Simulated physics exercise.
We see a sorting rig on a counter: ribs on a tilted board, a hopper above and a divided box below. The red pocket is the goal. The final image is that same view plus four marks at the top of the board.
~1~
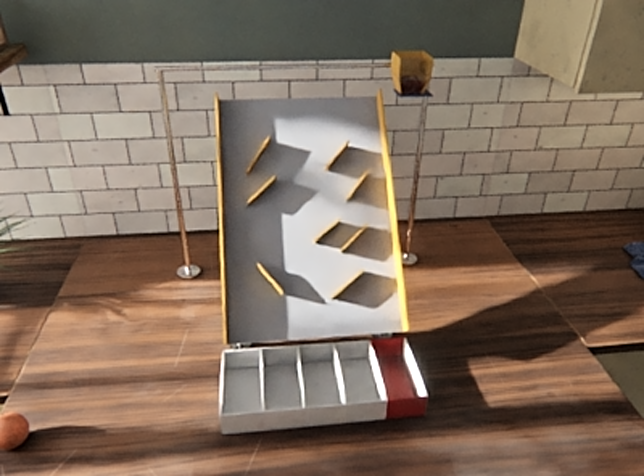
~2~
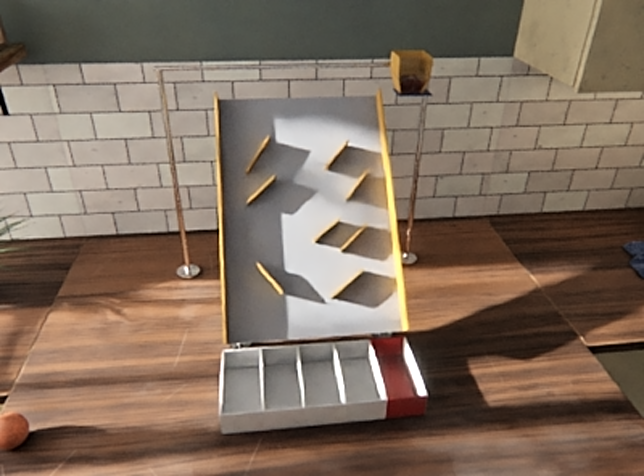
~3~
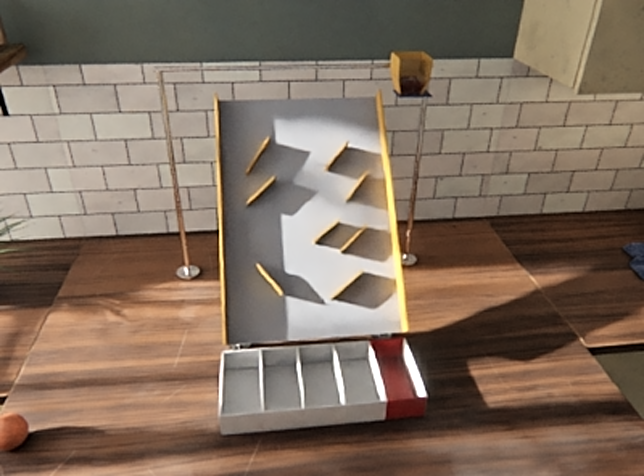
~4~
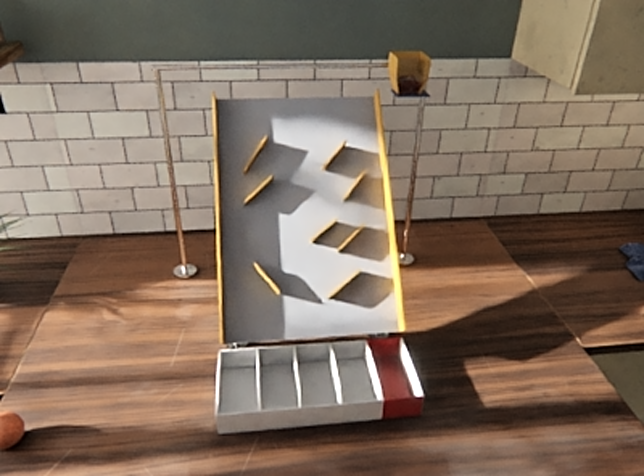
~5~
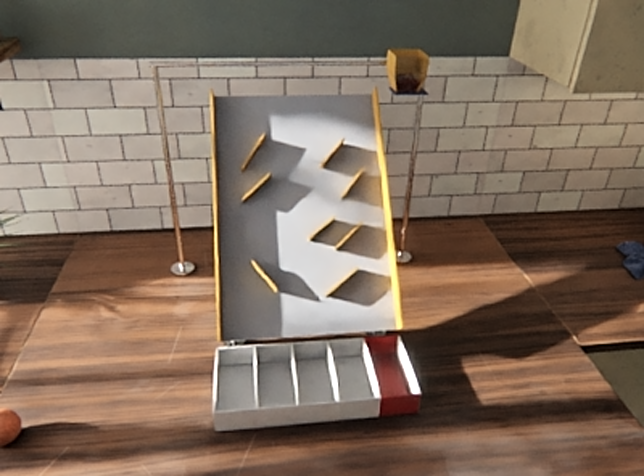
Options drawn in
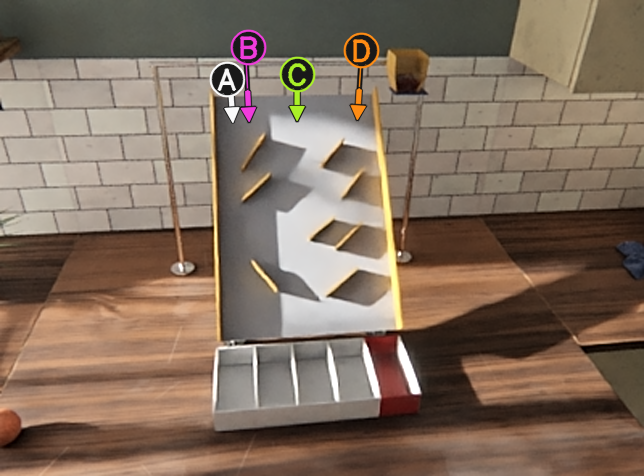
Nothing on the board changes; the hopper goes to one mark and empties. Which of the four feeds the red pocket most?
I would pick mark D.
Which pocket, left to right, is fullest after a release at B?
It is the first one.
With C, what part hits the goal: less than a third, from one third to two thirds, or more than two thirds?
Mark C gives less than a third.
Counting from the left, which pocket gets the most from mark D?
It is the fifth one.
On the marked copy, mark A meets the board at (232, 117); mark B meets the board at (248, 116); mark C meets the board at (297, 115); mark D meets the board at (357, 114).
For mark A, none in the red pocket, nearly all in other pockets, a small part outside the box.
For mark B, none in the red pocket, all in other pockets.
For mark C, none in the red pocket, nearly all in other pockets, a small part outside the box.
For mark D, about half in the red pocket, about a third in other pockets, a stray few held on the board, a small part outside the box.
